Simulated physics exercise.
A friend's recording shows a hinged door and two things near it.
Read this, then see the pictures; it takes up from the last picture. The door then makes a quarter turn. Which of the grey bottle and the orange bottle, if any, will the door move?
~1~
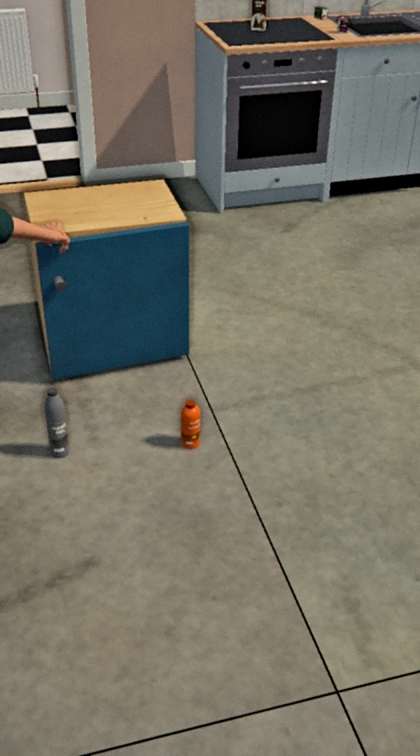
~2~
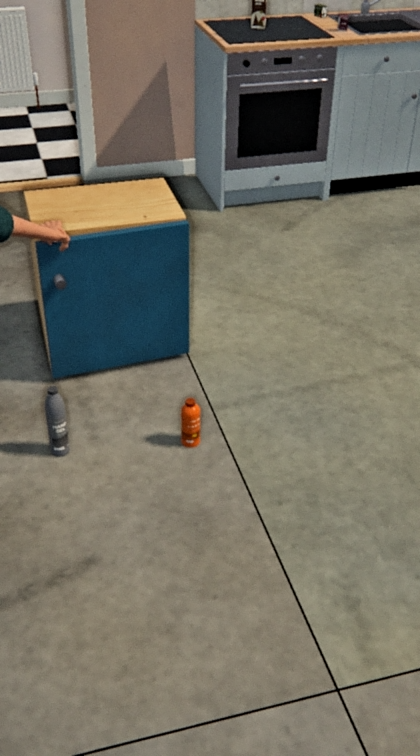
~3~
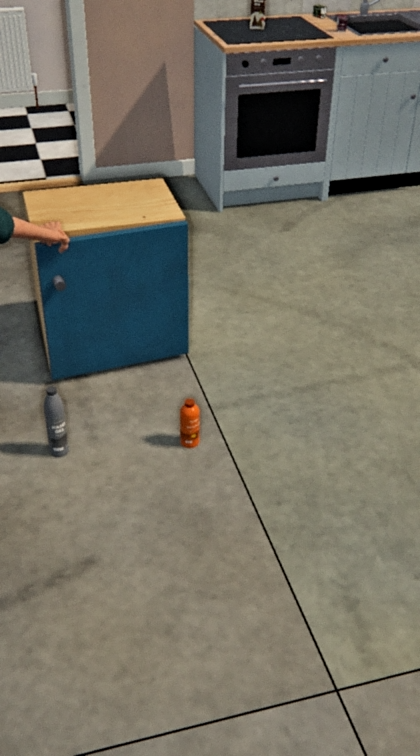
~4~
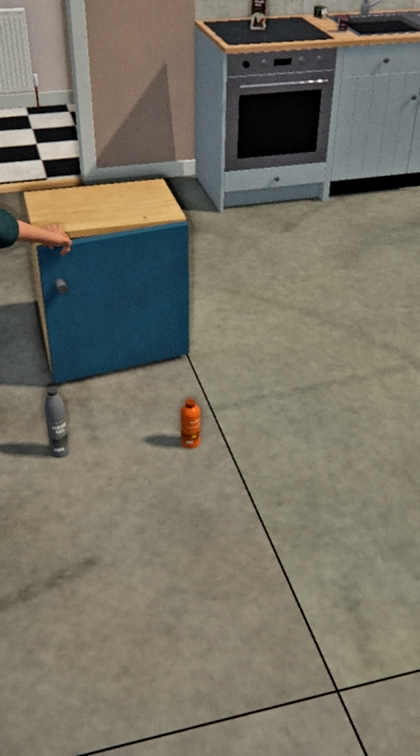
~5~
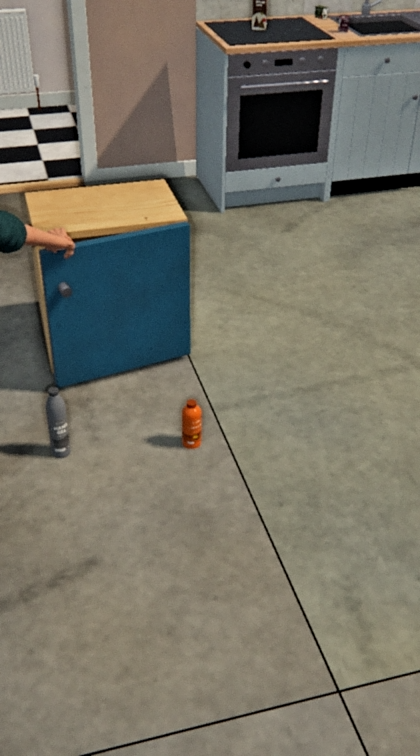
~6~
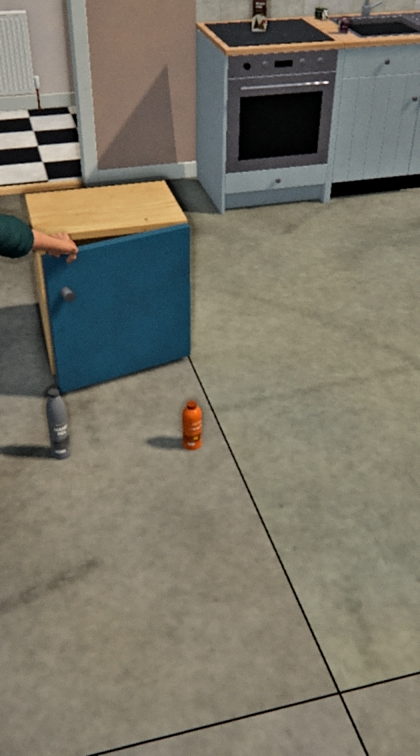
I reckon the grey bottle is spared; I reckon the orange bottle is displaced.
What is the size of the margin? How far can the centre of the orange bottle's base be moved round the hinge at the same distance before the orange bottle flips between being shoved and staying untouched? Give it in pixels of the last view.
Around 40 pixels to the right.
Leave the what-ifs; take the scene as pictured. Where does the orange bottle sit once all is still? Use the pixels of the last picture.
Looks like it settles somewhere around (238, 422).
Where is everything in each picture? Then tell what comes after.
The first picture shows door 4° open; grey bottle (56, 422); orange bottle (190, 423); door (120, 306).
The second picture shows door 4° open; orange bottle (191, 422); door (120, 304).
The third picture shows door 5° open; grey bottle (55, 421); door (119, 305).
The fourth picture shows door 7° open; orange bottle (190, 423); door (121, 307).
The fifth picture shows door 10° open; grey bottle (57, 422); door (123, 309).
The sixth picture shows door 13° open; grey bottle (58, 423); orange bottle (192, 424); door (125, 312).
Then, 2.06 s on from there, door 73° open; grey bottle at rest near (58, 423); orange bottle moving near (194, 424).
Then, 2.38 s on from there, door 82° open; grey bottle at rest near (58, 423); orange bottle displaced about its own width near (218, 424).
In the end, the grey bottle remains where it is, near (58, 423); the orange bottle is pushed along, near (238, 422).
